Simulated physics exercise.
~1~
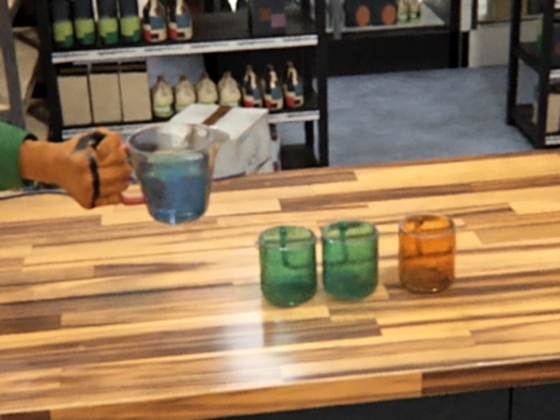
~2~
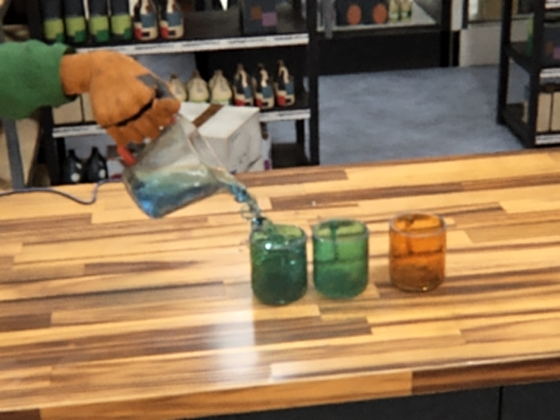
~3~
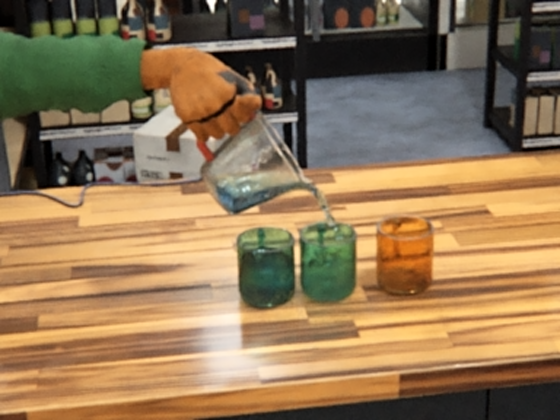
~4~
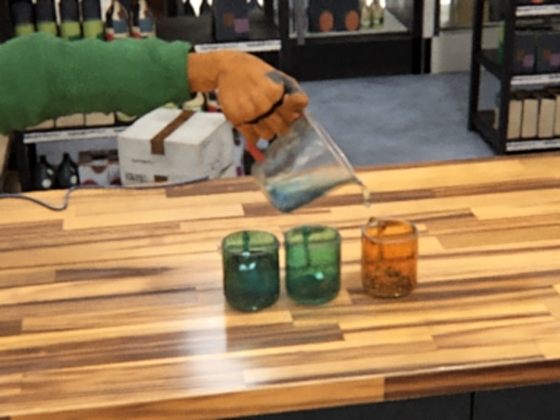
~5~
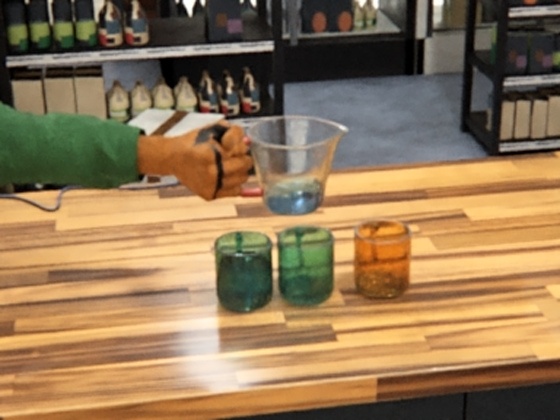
On a striped wooden counter, a gloved hand tilts a jug, pouring blue water into two green mugs, then an orange one, before righting it.
